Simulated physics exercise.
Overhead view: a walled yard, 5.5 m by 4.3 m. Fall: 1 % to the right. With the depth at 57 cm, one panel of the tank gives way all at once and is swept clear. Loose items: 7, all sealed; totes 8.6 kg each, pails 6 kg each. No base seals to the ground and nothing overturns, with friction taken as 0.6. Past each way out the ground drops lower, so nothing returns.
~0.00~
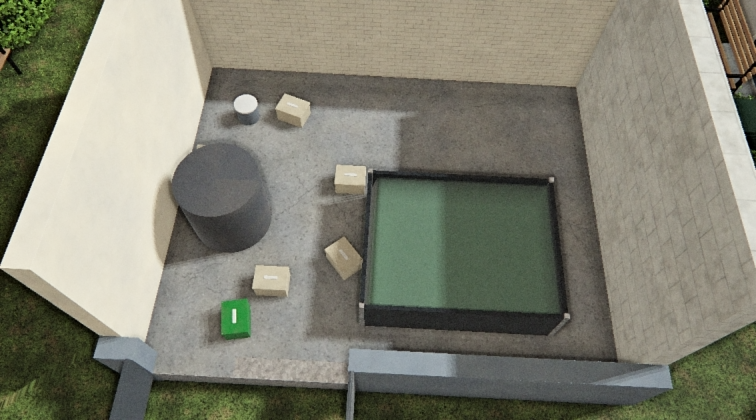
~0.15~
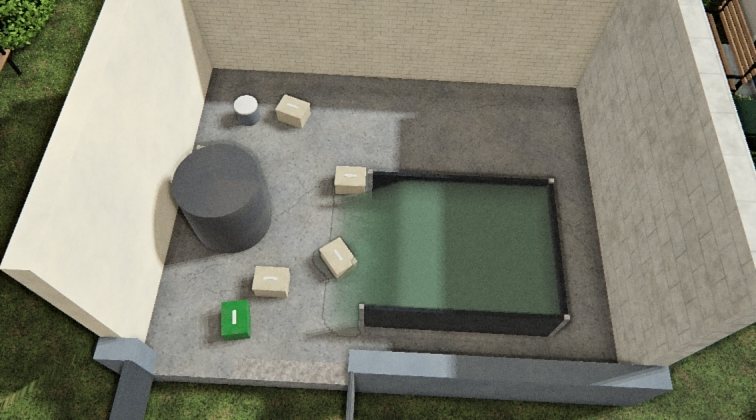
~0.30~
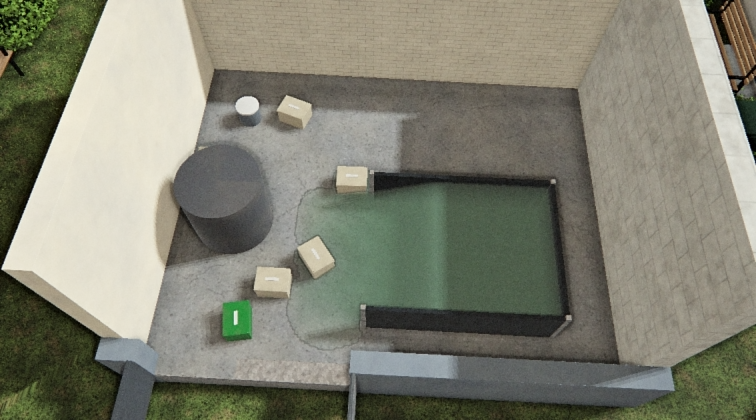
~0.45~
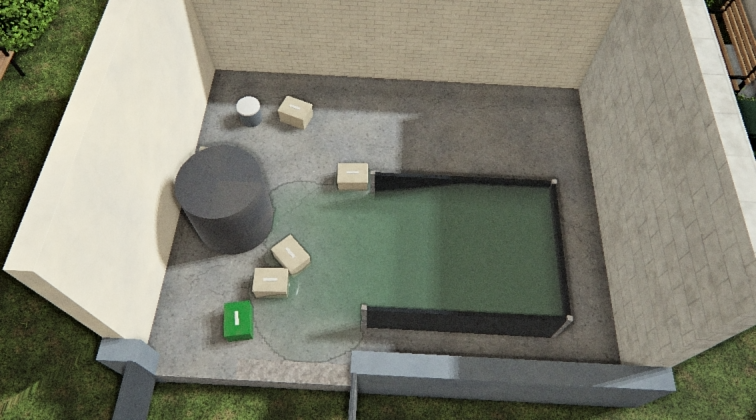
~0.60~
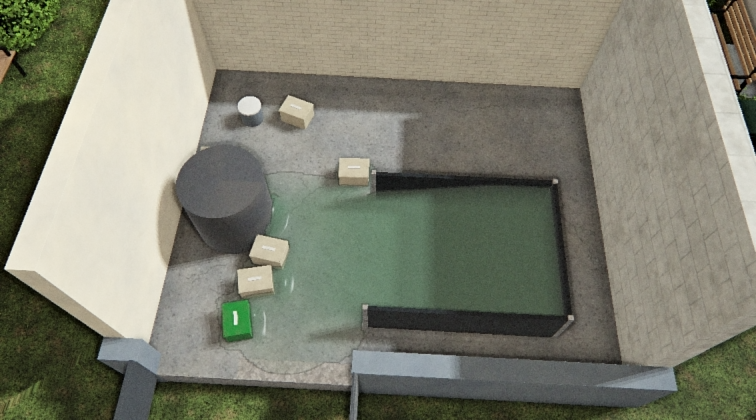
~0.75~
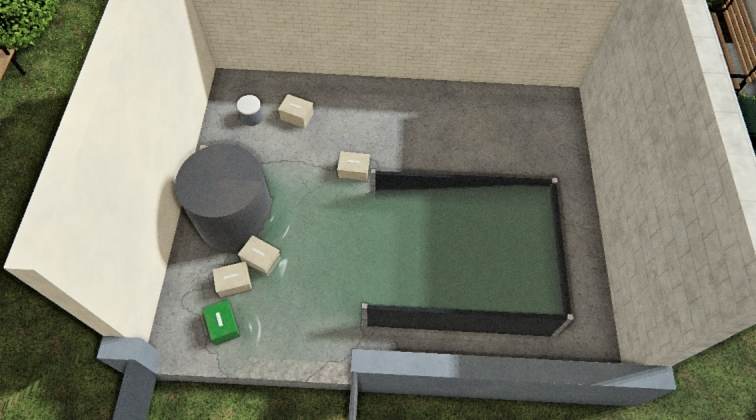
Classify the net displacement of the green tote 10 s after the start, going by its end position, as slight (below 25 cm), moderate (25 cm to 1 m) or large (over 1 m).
Large.
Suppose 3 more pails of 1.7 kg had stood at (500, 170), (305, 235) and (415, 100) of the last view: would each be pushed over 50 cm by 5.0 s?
Well, in that order it's lower, higher and higher.
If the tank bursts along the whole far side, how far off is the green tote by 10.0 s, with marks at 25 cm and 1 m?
In that case the green tote is nudged along.
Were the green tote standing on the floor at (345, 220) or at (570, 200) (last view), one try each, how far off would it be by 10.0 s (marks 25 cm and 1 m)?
Run 1: It is pushed far off. Run 2: It is pushed far off.
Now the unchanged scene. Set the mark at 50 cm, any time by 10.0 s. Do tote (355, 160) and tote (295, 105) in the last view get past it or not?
Within the limit, then beyond the limit.
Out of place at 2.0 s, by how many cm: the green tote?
Around 80 centimetres.
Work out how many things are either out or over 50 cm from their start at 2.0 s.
By my tally, 4.
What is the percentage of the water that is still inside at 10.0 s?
I'd say some 56 percent hasn't gone yet.
After 2.0 s the green tote is near (164, 353), 0.8 m from its start, afloat; 0 of 7 are out; 4 afloat.
After 4.5 s the green tote has gone out; 3 of 7 are out; 2 afloat.
After 7.0 s the green tote has gone out; 3 of 7 are out; 2 afloat.
After 10.0 s the green tote has gone out; 3 of 7 are out; 3 afloat.
